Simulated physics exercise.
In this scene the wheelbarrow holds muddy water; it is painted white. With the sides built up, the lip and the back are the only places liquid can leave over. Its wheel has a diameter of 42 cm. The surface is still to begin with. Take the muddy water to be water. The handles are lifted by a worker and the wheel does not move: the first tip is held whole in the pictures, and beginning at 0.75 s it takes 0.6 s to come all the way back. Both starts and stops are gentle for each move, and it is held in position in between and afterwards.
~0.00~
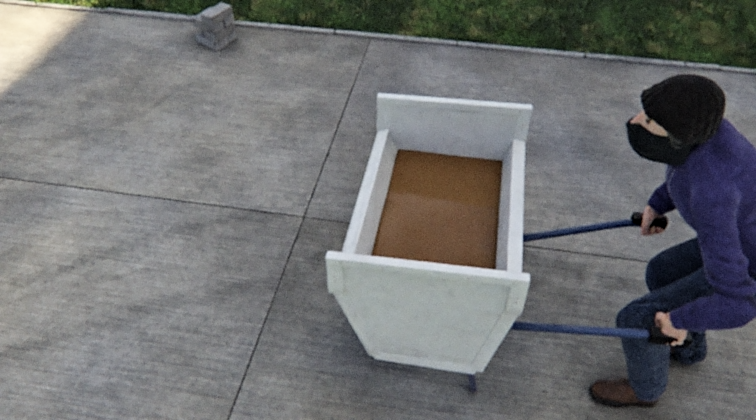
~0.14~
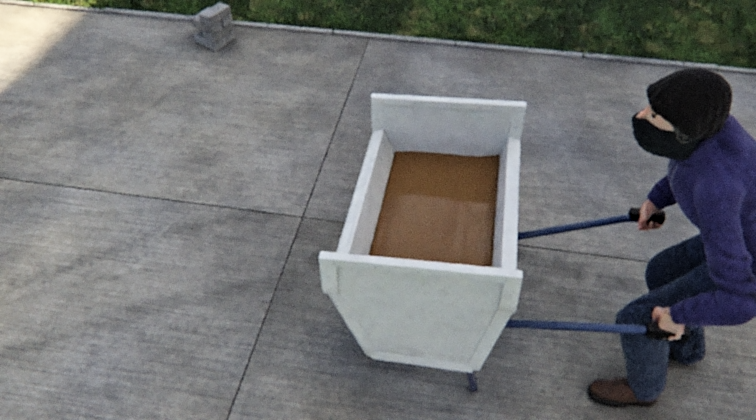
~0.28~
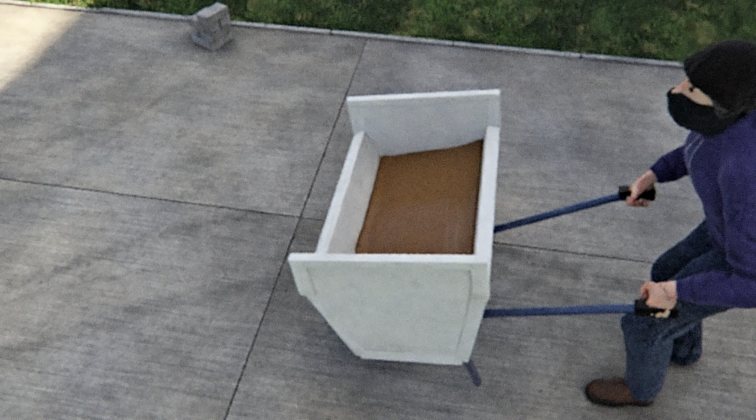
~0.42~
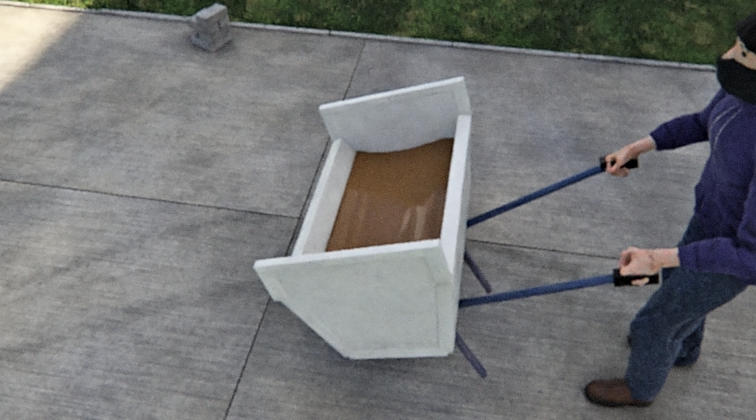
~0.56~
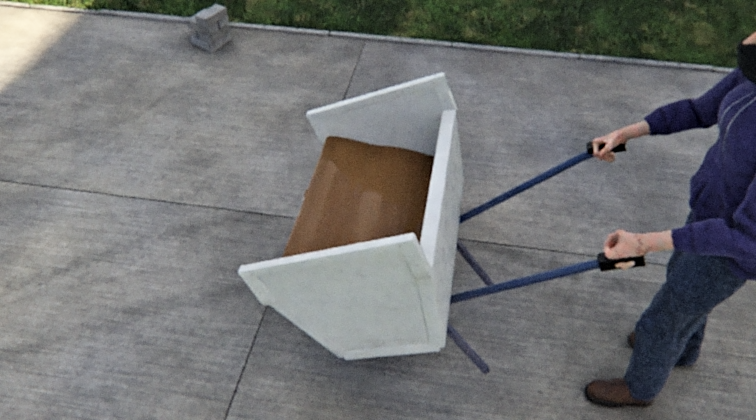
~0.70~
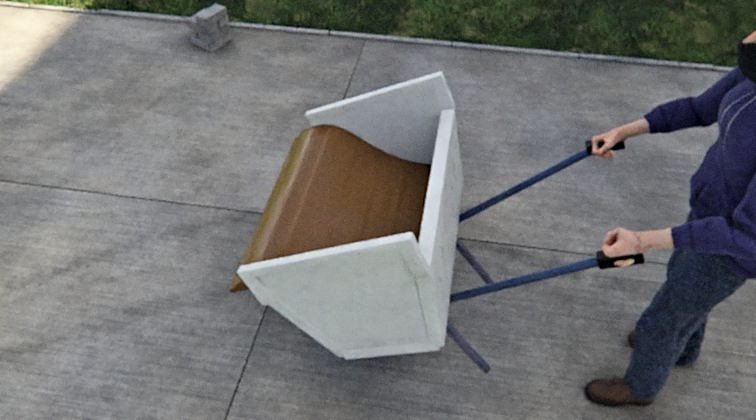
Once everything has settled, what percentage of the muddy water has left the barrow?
About 28 per cent.
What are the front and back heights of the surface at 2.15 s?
About 16 cm in front, about 18 cm behind.
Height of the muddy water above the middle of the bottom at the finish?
Close to 16 cm of depth there.
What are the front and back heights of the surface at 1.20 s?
Around 18 cm toward the front, with 14 cm behind.
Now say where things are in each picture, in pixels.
It reaches (422, 154) at the front; it reaches (483, 161) at the back; the lip is at (345, 285); the front is on the left, in the first frame.
It reaches (417, 154) at the front; it reaches (479, 159) at the back, in the second frame.
It reaches (401, 157) at the front; it reaches (462, 148) at the back; it has turned 8° nose down, in the third frame.
It reaches (381, 155) at the front; it reaches (439, 142) at the back; it has turned 18° nose down, in the fourth frame.
It reaches (366, 145) at the front; it has turned 23° nose down, in the fifth frame.
It reaches (363, 140) at the front; it has turned 23° nose down; the lip is at (275, 294); muddy water is coming out, 7 per cent so far, in the sixth frame.
After 1.20 s the barrow is at 2° forwards, the surface stands 14 cm at the back and 18 cm at the front; 25 per cent has gone, over the front.
After 1.70 s the surface stands 16 cm at the back and 19 cm at the front; 25 per cent has gone, over the front.
After 2.15 s the surface stands 18 cm at the back and 15 cm at the front; 27 per cent has gone, over the front.
After 4.24 s 28 per cent has gone, over the front, 19 of 69 litres.
